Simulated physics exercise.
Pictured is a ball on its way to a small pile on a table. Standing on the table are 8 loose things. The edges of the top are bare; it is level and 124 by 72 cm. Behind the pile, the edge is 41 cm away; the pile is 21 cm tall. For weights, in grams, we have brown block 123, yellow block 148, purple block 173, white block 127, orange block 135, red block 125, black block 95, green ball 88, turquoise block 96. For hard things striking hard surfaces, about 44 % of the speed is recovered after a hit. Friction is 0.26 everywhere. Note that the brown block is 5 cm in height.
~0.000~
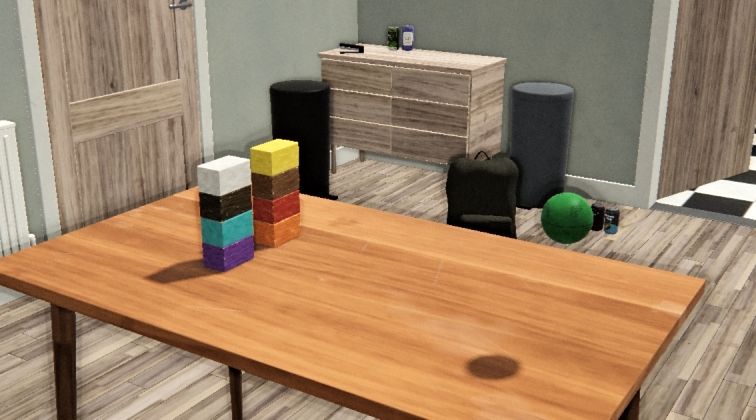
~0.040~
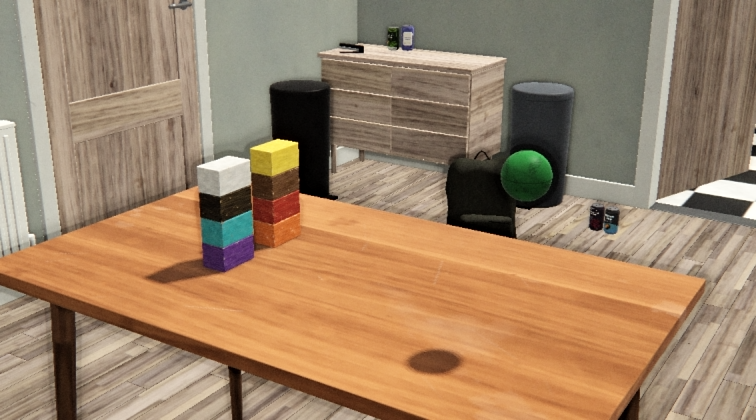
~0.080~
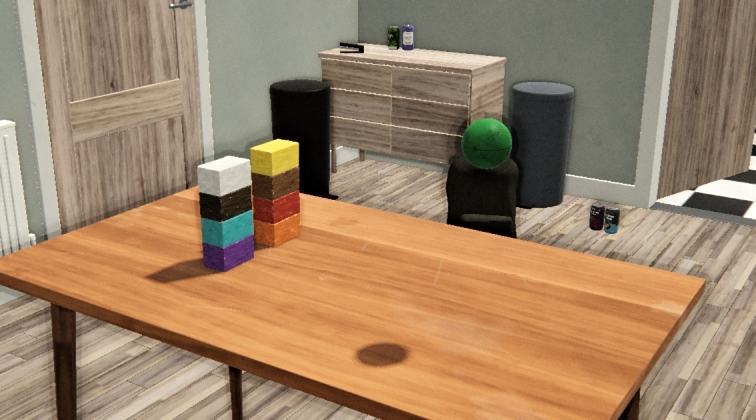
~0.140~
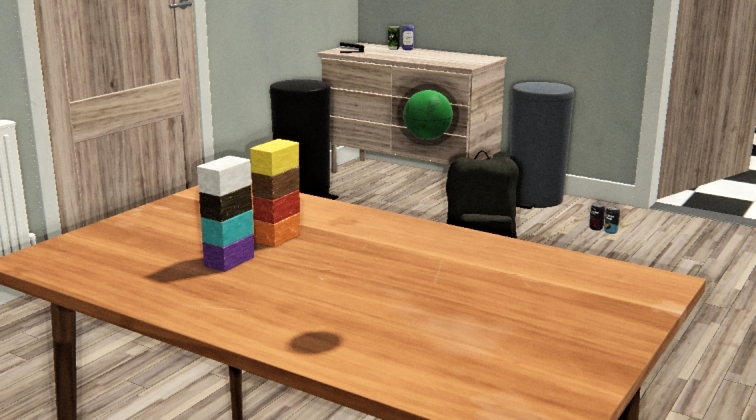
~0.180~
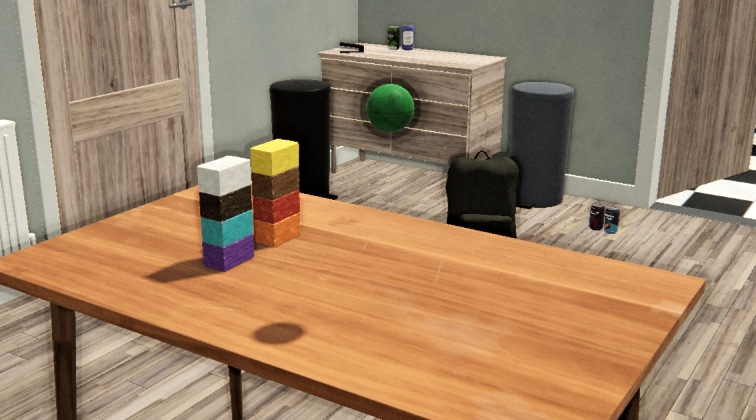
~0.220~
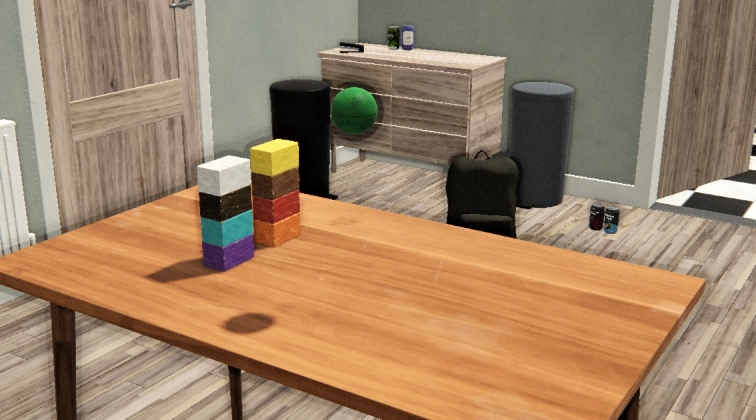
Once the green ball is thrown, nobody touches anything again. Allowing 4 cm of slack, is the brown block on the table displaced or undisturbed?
It hardly moves.
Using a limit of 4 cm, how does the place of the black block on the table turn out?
As for the black block, it gets displaced.
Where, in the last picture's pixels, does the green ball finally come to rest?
It stops at about (261, 278).
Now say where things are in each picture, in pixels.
In the first picture, 63 cm to the stack; green ball (567, 219); brown block (276, 181).
In the second picture, 56 cm to the stack; green ball (526, 176); white block (224, 176).
In the third picture, 49 cm to the stack; green ball (486, 144); red block (277, 205).
In the fourth picture, 39 cm to the stack; green ball (428, 115); turquoise block (228, 226).
In the fifth picture, 32 cm to the stack; green ball (390, 108); purple block (229, 250).
In the sixth picture, 25 cm to the stack; green ball (354, 111); brown block (276, 181).
Around 0.52 s, green ball near (246, 250); white block at 24° to upright; black block at 25° to upright.
Around 0.72 s, green ball near (257, 275); white block upside down; black block on its side.
Around 1.22 s, green ball near (260, 278); white block now off the table; black block on its side.
Finally (1.5 s), off the table, white block; on their side or leaning hard on the table, black block; the other 6 still in place (within 4 cm). Final places as that camera would see them, brown block near (276, 181).
